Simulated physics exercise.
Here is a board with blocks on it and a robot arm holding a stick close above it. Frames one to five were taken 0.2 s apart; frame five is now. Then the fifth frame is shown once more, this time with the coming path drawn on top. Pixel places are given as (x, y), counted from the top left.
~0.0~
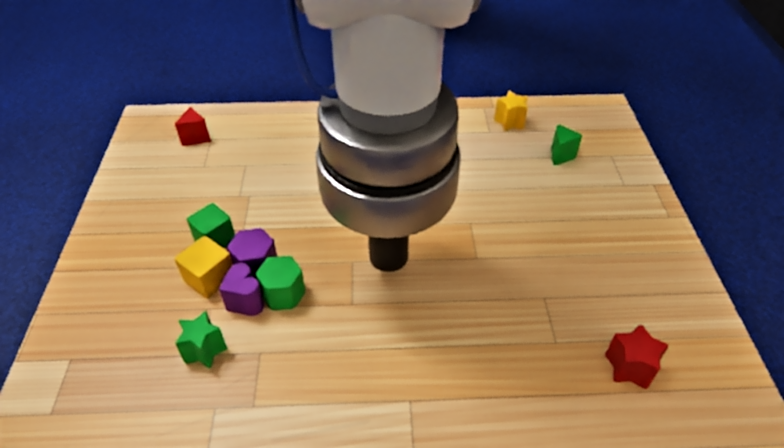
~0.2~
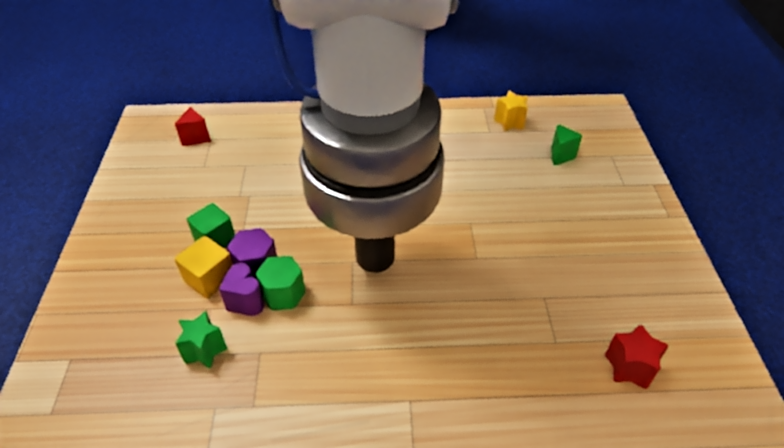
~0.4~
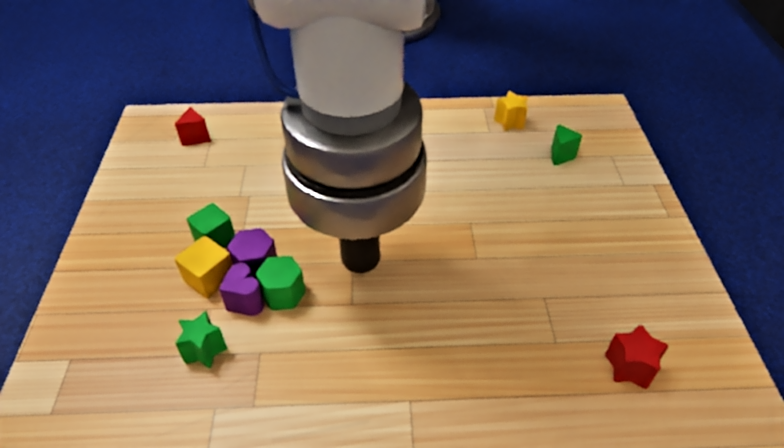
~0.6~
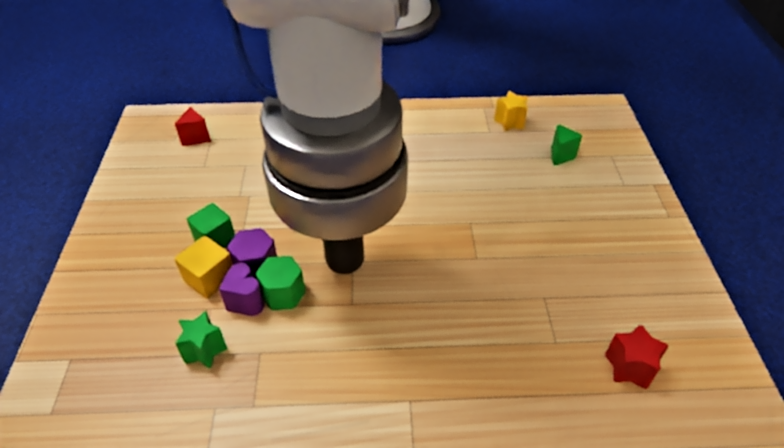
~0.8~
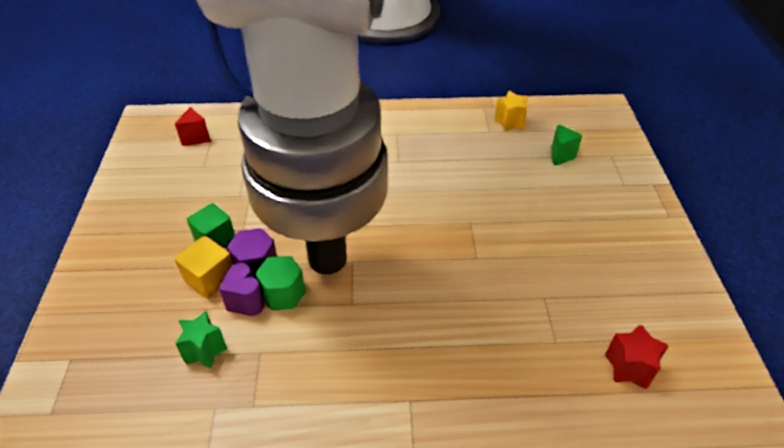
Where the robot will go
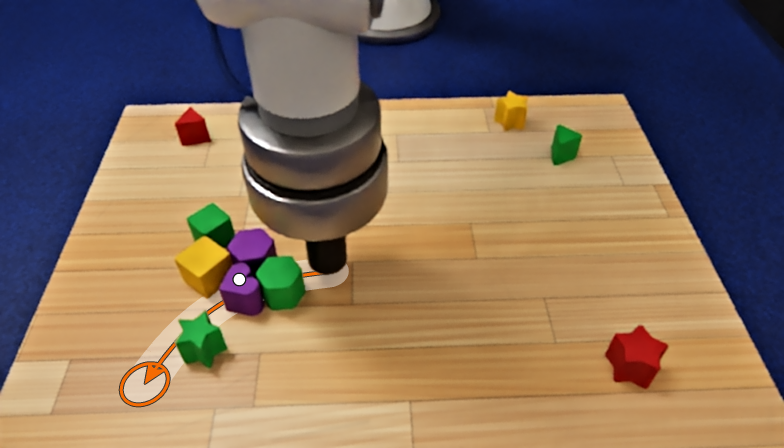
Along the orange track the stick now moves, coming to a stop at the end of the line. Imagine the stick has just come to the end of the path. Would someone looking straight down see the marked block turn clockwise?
The answer is yes.
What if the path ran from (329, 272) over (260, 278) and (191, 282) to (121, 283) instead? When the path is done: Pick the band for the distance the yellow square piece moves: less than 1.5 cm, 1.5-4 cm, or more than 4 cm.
That block covers upwards of 4 cm.
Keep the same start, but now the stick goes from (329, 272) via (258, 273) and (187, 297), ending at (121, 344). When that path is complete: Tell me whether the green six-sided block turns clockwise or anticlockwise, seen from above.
The twist is anticlockwise.
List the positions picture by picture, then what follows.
Tip of the stick (389, 258), middles of tops, green star-shaped block (196, 329), purple heart-shaped block (239, 280), purple six-sided block (251, 243), green six-sided block (279, 271), in the first picture.
Stick (375, 259), nothing pushed, in the second picture.
Stick (361, 260), nothing pushed, in the third picture.
Stick (345, 260), nothing pushed, in the fourth picture.
Stick (328, 261), green star-shaped block (196, 329), purple heart-shaped block (239, 280), purple six-sided block (251, 243), green six-sided block (279, 271), in the fifth picture.
The line goes from (329, 272) by way of (260, 286) and (196, 323) to (145, 384); the dot is on the purple heart-shaped block.
The first path, step by step. One third of the way, stick (256, 275); green star-shaped block (186, 336), turned 35° anticlockwise; purple heart-shaped block (187, 300), turned 20° clockwise; purple six-sided block (230, 240), turned 35° clockwise; green six-sided block (225, 293), turned 30° anticlockwise.
Two thirds of the way, stick (191, 313); green star-shaped block (154, 373); purple heart-shaped block (133, 320), turned 70° clockwise; purple six-sided block (229, 240), turned 40° clockwise; green six-sided block (161, 337), turned 40° anticlockwise.
At the end, stick (139, 374); green star-shaped block (134, 434), turned 175° anticlockwise; purple heart-shaped block (103, 338), turned 150° clockwise; purple six-sided block (229, 240), turned 40° clockwise; green six-sided block (106, 407), turned 50° anticlockwise.
